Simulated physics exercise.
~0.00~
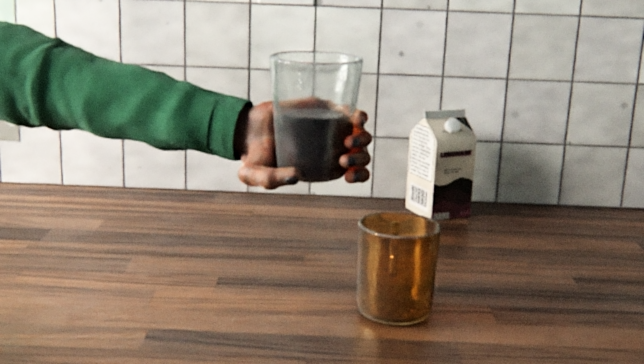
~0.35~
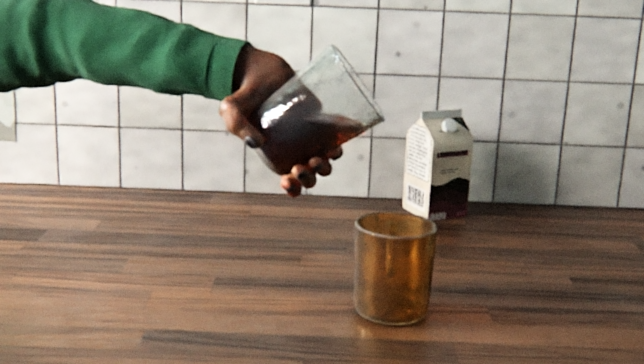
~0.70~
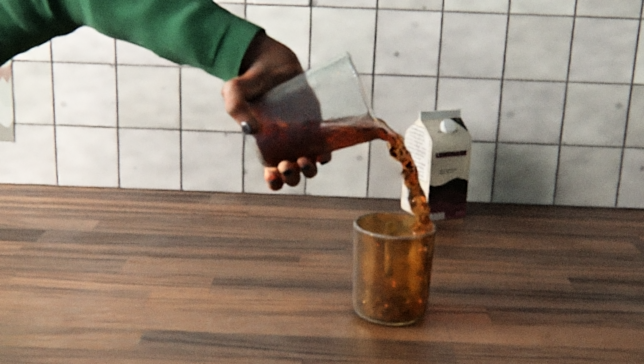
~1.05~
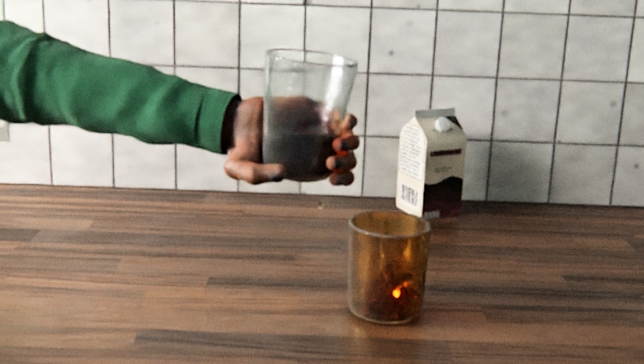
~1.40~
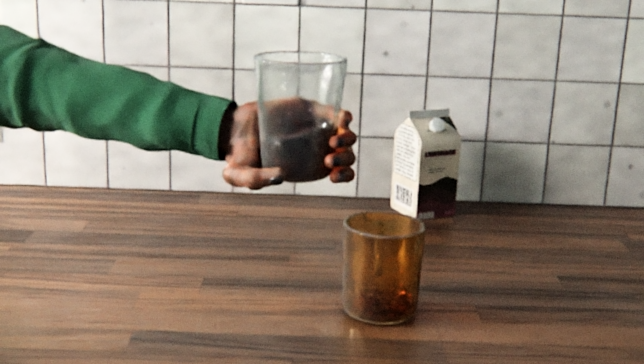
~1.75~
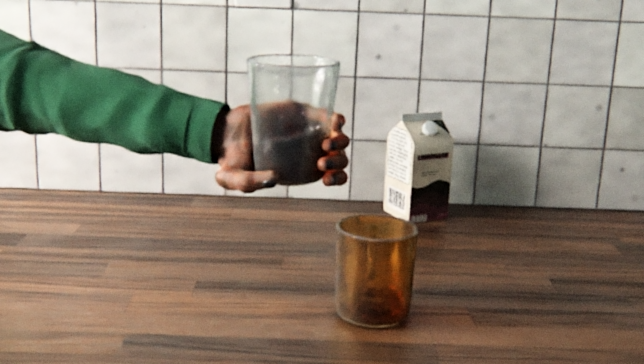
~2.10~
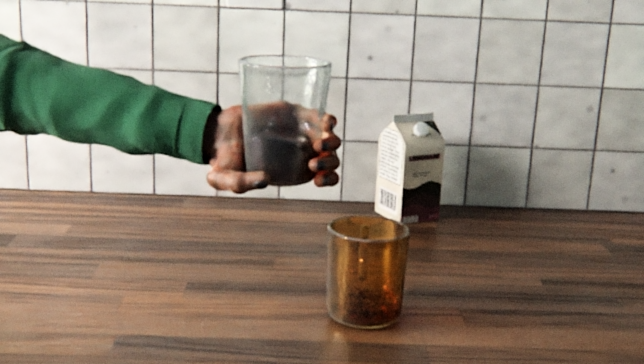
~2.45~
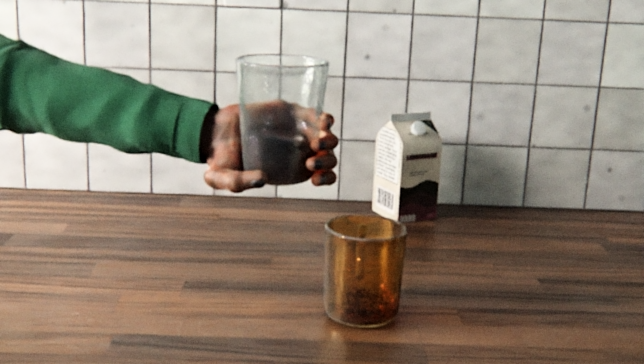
On a wooden counter against a white tiled wall, a hand in a green sleeve tilted a clear tumbler of dark tea to the right, poured some into an amber mug beside a carton, then tipped it back upright and held it there, still partly full.
